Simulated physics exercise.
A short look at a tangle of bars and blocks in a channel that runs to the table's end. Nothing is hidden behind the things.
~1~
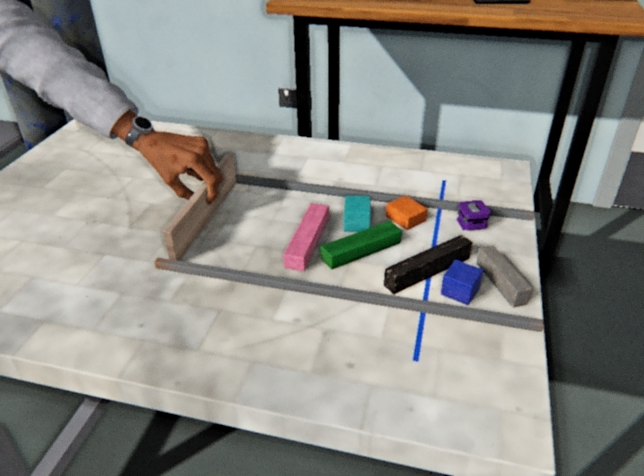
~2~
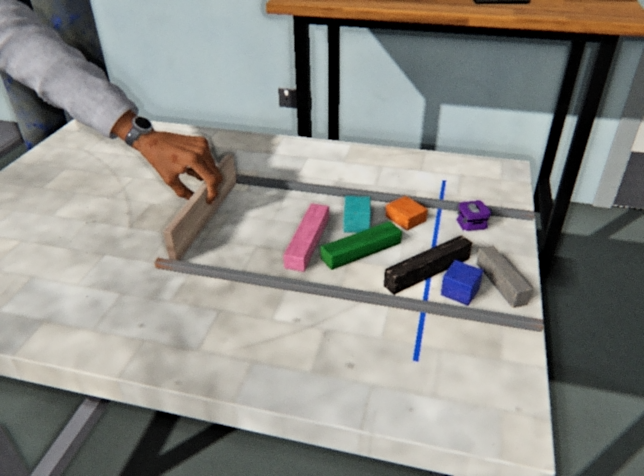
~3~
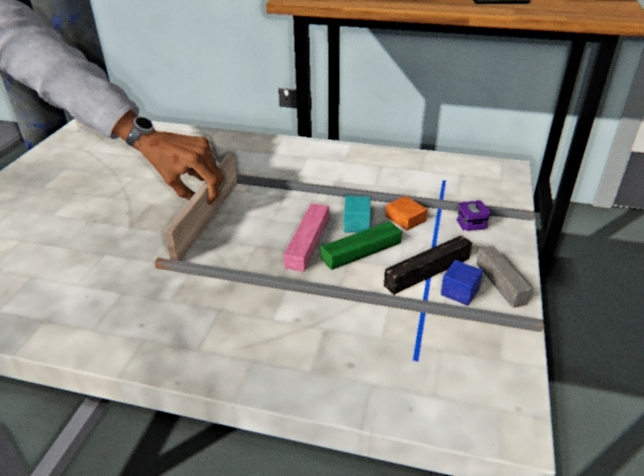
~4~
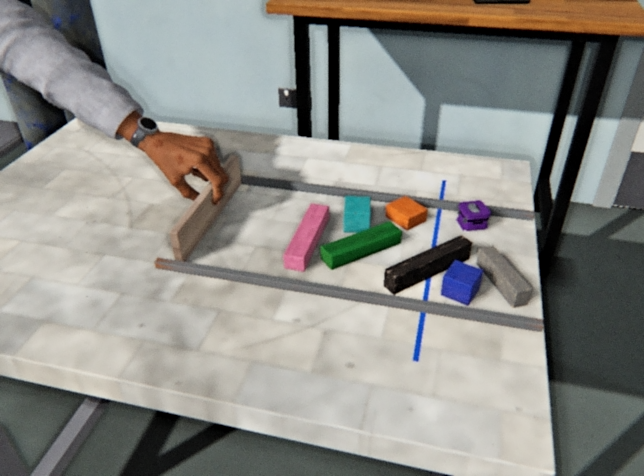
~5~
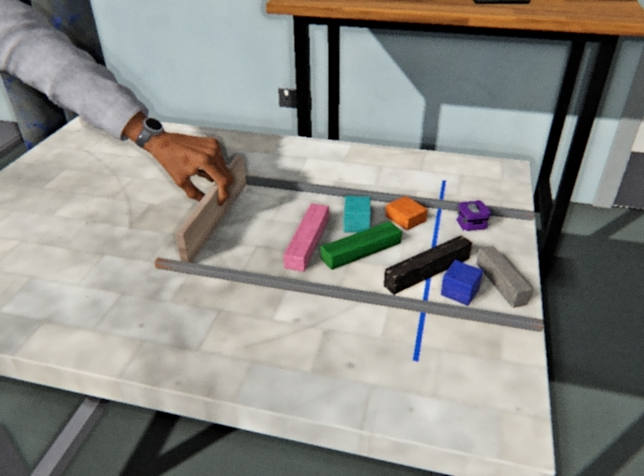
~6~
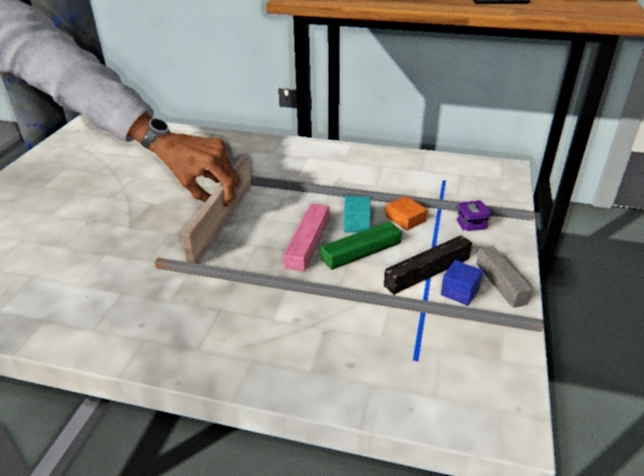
The clip shows a hand holding a board upright at the left of a channel of scattered coloured bars and blocks on a table; the hand then slides the board slightly right, while the bars and blocks stay still.
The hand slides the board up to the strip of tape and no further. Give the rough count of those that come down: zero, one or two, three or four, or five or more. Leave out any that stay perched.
As it turns out, the number that fall off is zero.
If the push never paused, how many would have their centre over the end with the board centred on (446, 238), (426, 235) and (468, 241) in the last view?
The counts: 1, 0 and 2.
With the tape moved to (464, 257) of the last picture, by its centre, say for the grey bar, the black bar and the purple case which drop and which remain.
The grey bar drops off, the black bar stays on, the purple case holds on.
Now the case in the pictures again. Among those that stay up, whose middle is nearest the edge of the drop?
Foremost is the grey bar.
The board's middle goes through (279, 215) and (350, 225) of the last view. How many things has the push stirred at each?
The counts are 0 and 4.
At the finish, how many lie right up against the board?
That makes 2.
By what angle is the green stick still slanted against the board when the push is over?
Near 25 degrees.
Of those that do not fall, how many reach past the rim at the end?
That would be 1.
Early on, none off yet; grey bar at rest near (503, 276); purple case at rest near (473, 217); blue block at rest near (462, 283).
Finally, the number that fall off is zero.
